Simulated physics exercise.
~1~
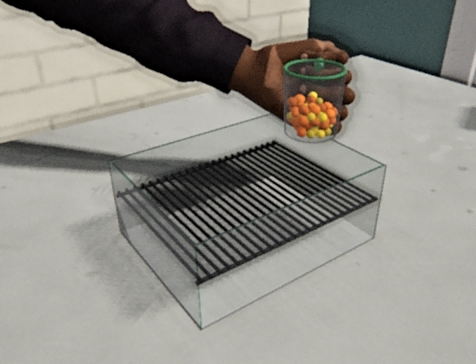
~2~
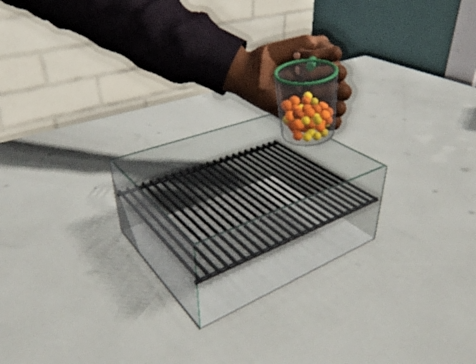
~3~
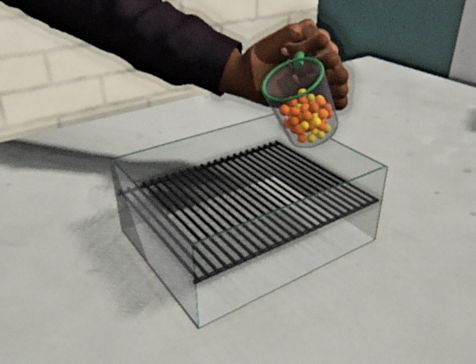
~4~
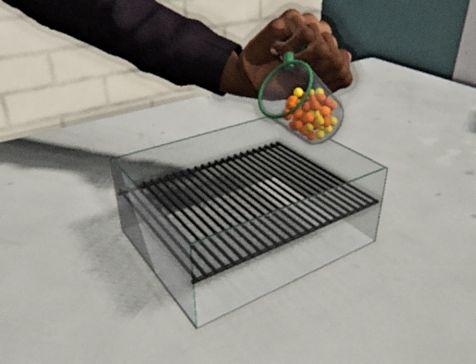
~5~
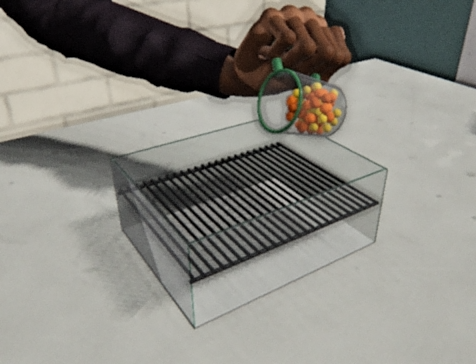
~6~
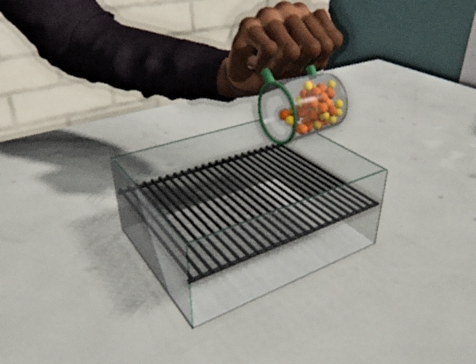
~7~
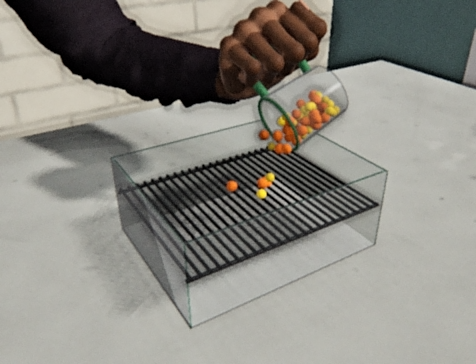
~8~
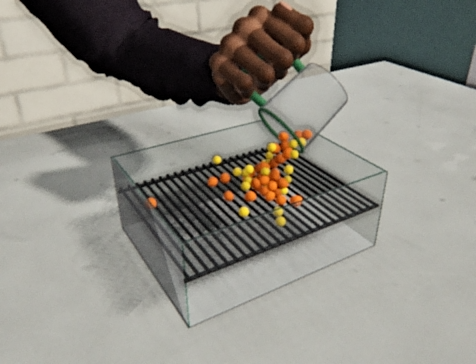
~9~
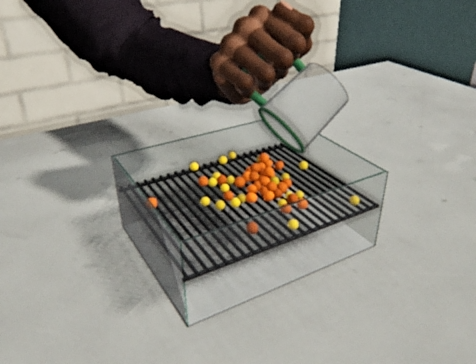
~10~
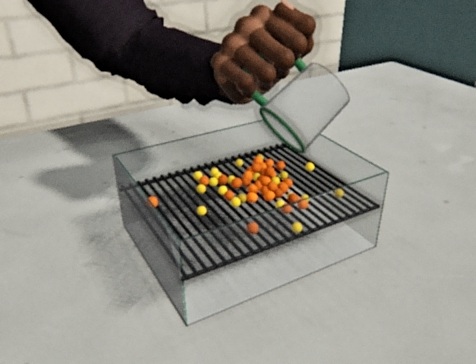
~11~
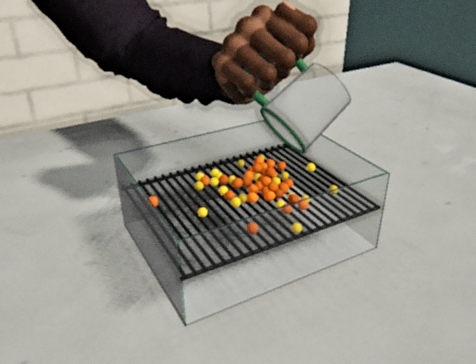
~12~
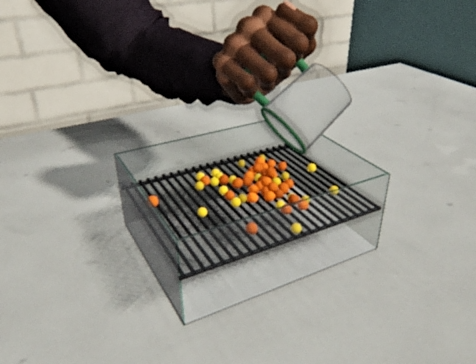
On a pale grey tabletop before a white brick wall, a dark-sleeved hand holds a clear, green-rimmed cup of small orange and yellow balls beside a transparent box fitted with a black wire rack. The hand tips the cup to the left until it lies on its side, the balls still inside. As it tilts further, a few tumble out onto the wires, then the rest pour down and scatter. The emptied cup stays tilted mouth-down above the box. Both colours end at rest on top of the rack, with none beneath it.
